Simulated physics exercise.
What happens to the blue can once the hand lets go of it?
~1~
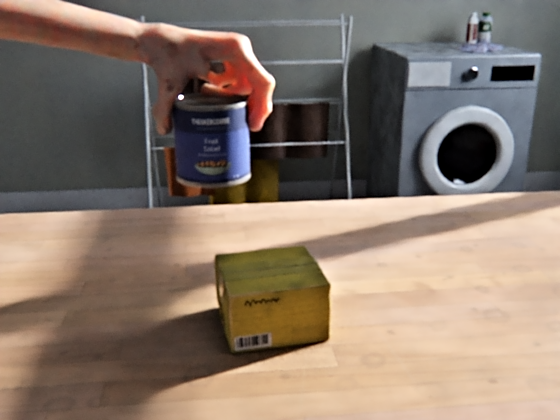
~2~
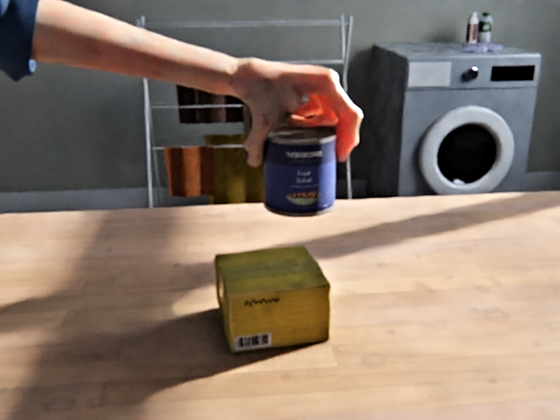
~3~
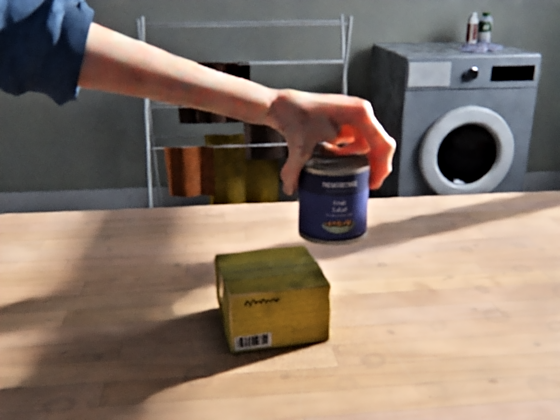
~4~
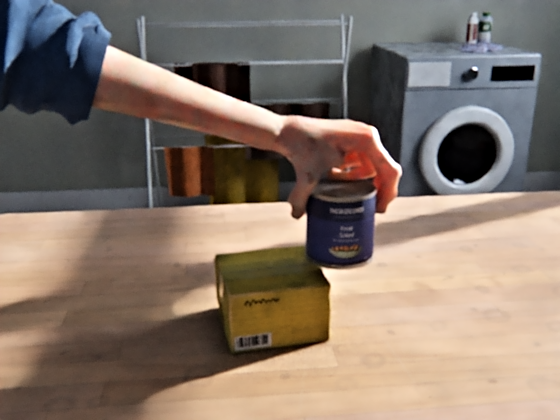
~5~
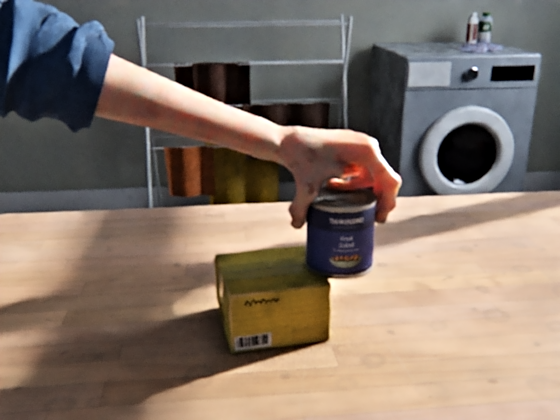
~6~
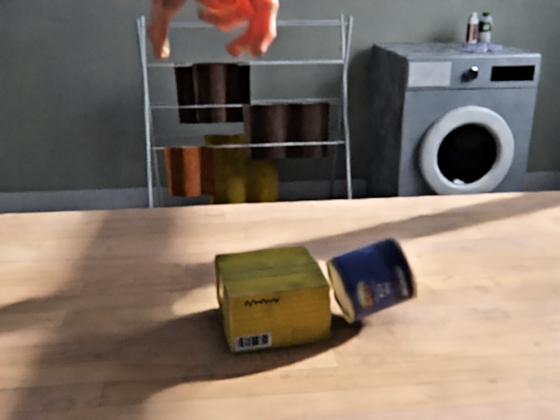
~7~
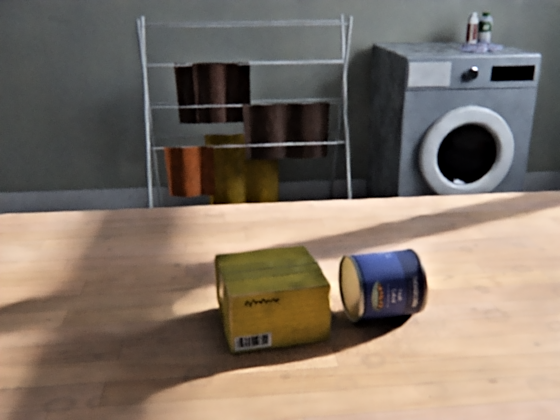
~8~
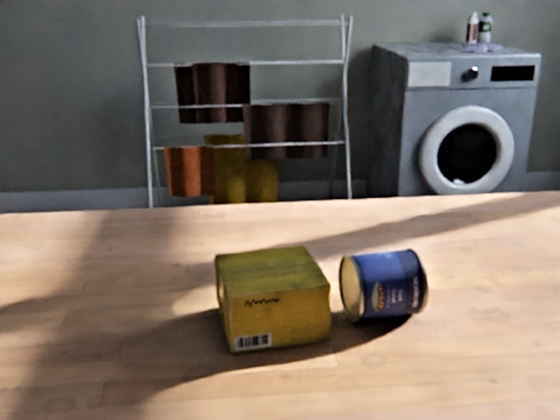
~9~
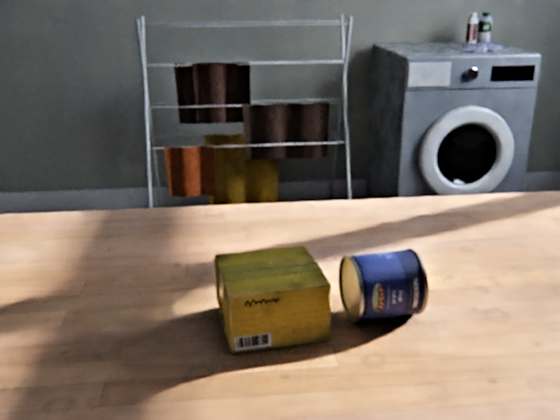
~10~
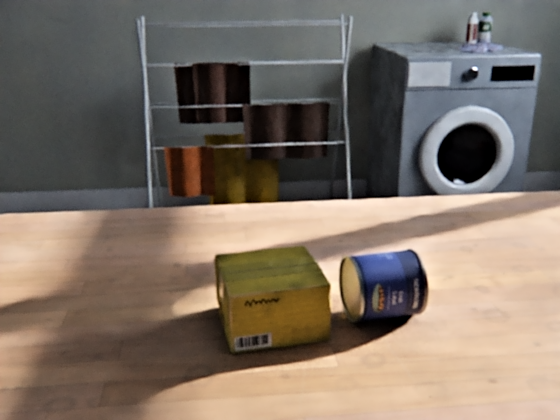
It tips off the right edge of the yellow box and ends up lying on its side on the table.
